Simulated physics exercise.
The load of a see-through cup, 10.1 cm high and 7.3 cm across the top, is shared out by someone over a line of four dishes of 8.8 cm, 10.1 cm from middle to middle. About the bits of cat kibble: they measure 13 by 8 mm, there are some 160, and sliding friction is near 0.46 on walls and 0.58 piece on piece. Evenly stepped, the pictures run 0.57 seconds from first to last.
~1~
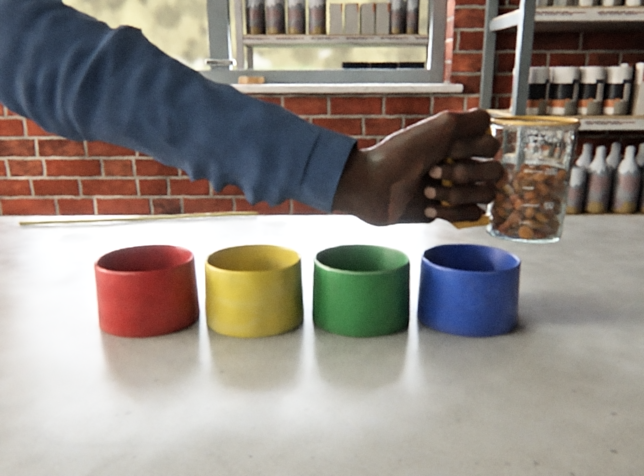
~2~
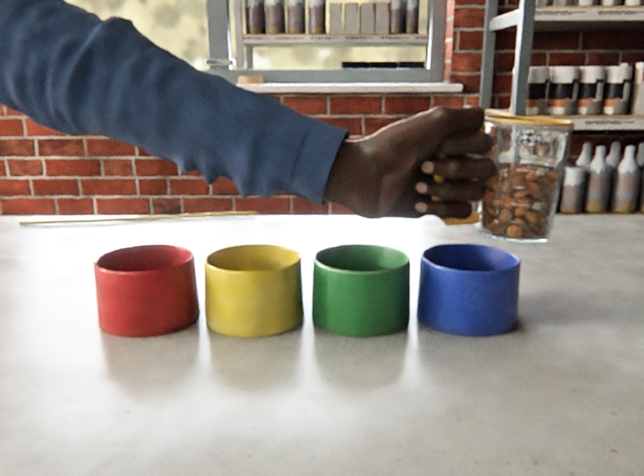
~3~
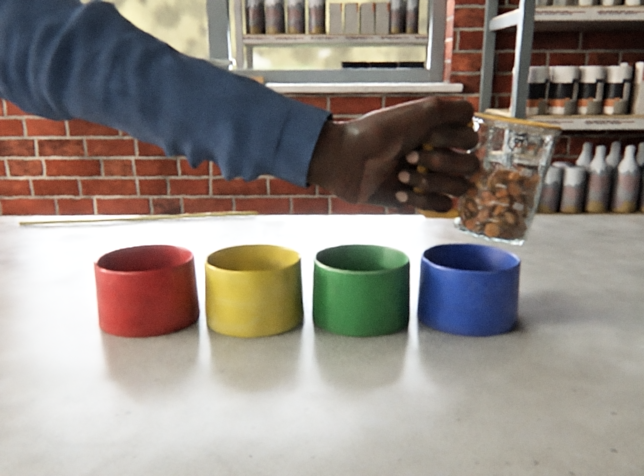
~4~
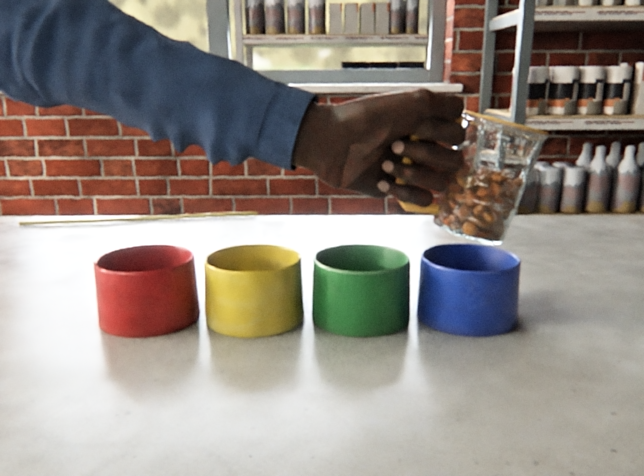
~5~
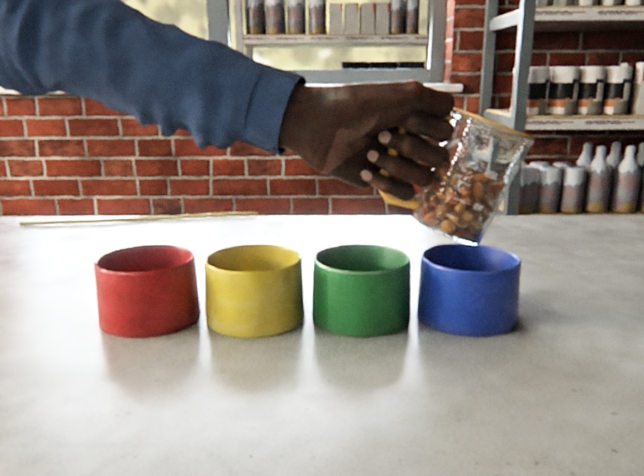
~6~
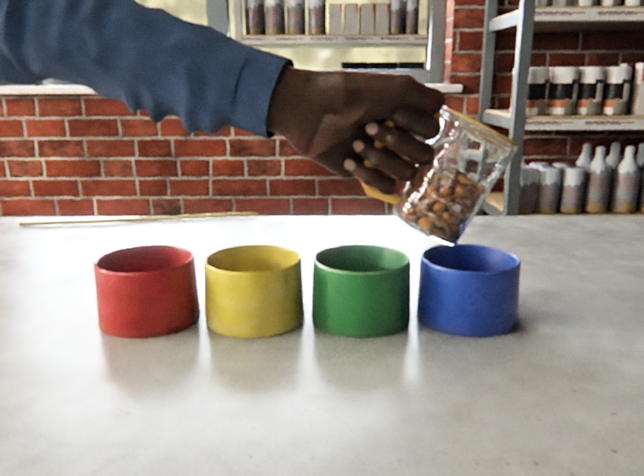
We see a hand holding a clear cup of small brown pieces behind a row of red, yellow, green and blue dishes; the hand moves the cup left while steadily tilting it, the pieces staying inside.
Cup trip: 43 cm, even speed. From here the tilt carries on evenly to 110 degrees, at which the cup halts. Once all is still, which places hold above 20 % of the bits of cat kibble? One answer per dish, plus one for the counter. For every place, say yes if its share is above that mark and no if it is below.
Red: Yes, blue: No, green: No, yellow: Yes, counter: No.
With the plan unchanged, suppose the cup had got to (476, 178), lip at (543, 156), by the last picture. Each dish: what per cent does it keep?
Final shares - red 0 %, blue 10 %, green 60 %, yellow 10 %.
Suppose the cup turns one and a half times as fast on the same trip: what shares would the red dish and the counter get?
In the red dish 10; on the counter 10.
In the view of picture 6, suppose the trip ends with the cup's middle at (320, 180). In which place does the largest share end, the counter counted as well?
Result: Largest portion at green.
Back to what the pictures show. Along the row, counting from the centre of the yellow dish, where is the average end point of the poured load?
I'd put it near 4 cm to the left of the dish's middle.
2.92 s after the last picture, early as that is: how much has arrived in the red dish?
Close to 20 per cent at that point.
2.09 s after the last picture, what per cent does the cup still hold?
Roughly 45 per cent, I'd say.
Then, 1.25 s after the last picture, tilt 92 degrees; cup holds 100 %.
Then, 2.09 s after the last picture, tilt 110 degrees; cup holds 45 %, yellow 50 %.
Then, 2.92 s after the last picture, tilt 110 degrees; cup holds 20 %, red 20 %, yellow 55 %.
In the end, red 30 %, blue 0 %, green 0 %, yellow 55 %, counter 5 %, cup 10 %.
